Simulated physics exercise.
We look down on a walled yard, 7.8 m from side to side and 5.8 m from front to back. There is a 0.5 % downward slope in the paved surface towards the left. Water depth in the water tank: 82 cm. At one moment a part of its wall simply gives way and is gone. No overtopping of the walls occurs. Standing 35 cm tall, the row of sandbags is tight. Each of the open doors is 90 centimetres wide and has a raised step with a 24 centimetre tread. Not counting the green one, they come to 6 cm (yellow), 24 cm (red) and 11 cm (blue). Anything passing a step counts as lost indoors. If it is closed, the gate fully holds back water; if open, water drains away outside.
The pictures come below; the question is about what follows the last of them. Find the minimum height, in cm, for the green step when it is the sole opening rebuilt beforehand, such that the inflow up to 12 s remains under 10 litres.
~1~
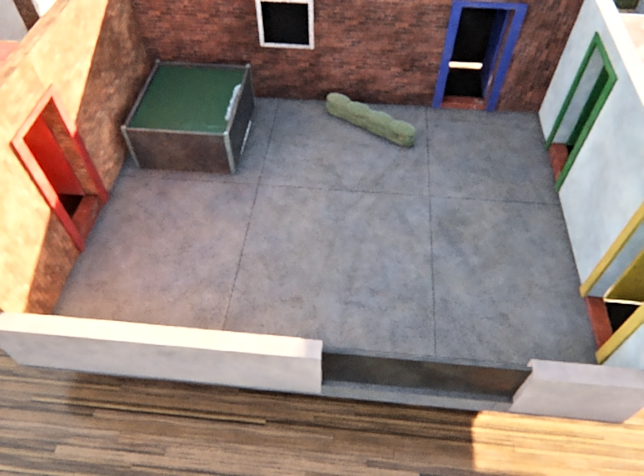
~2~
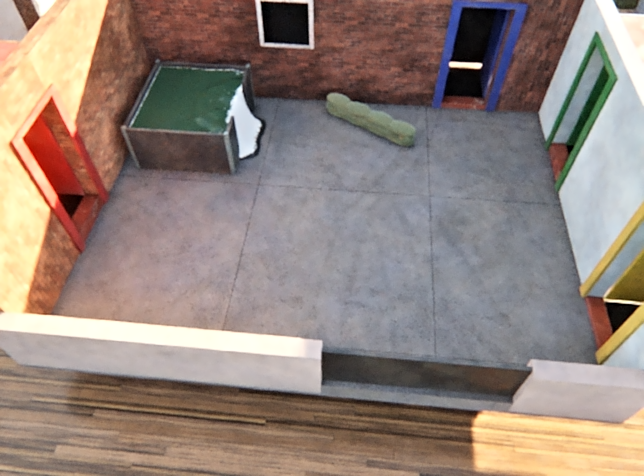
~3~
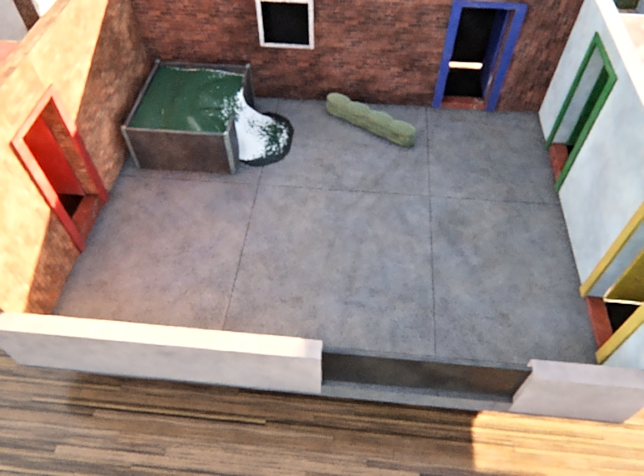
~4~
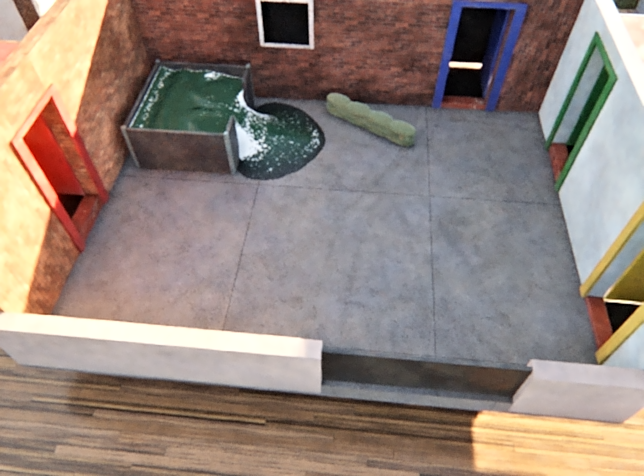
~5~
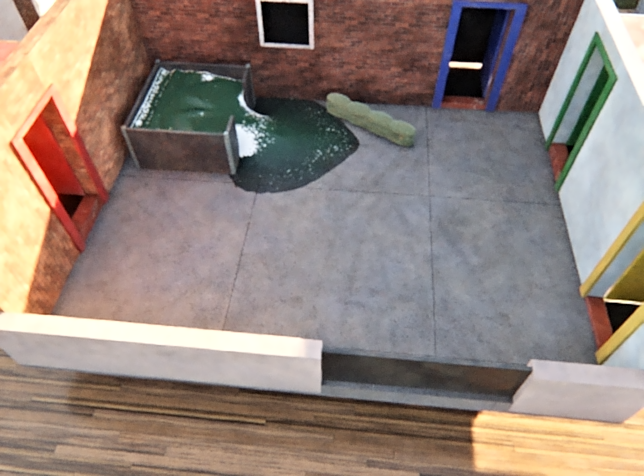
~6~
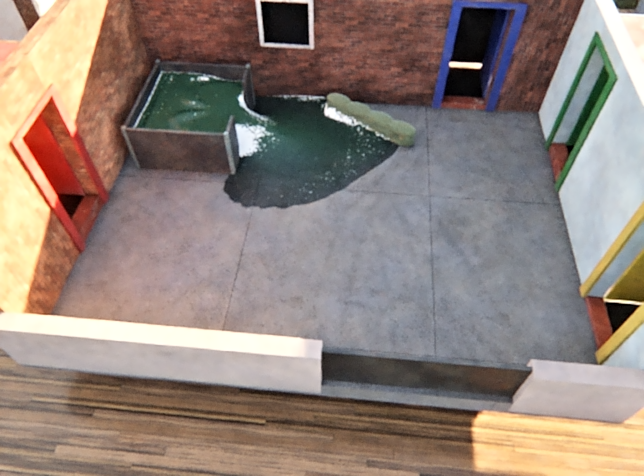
The minimum height is about 8.5 cm.
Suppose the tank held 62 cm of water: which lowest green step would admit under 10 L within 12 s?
Some 5.5 cm.
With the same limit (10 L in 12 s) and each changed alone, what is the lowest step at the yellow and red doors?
Close to 17 cm (yellow) and close to 6.0 cm (red).
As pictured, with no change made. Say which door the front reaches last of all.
The red door.
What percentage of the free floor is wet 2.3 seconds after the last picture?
The wet part is about 60 per cent.
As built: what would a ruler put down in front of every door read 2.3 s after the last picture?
Door by door in centimetres - yellow 16, red 0, green 10, blue 1.
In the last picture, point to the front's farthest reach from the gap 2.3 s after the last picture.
Somewhere near the pixel (606, 394).
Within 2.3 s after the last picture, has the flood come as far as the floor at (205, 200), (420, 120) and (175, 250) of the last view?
Status: Clear / submerged / clear.
Then, 0.7 s after the last picture water covers 30 % of the floor, deepest (41 cm) near (249, 139); it has not reached the green door.
Then, 2.3 s after the last picture water covers 60 % of the floor, deepest (28 cm) near (606, 394); 10 cm at the green door, 0 litres in over its 21 cm step.
Then, 11.3 s after the last picture water covers 95 % of the floor, deepest (10 cm) near (38, 342); 4 cm at the green door, 0 litres in over its 21 cm step.
At the green door as built, the water peaked near 11 cm, 2.7 s after the last picture.
With a step of 7.5 cm, 16 litres would have come in within the 12 s; with 10 cm, 4 litres. So under 10 litres takes about 8.5 cm.
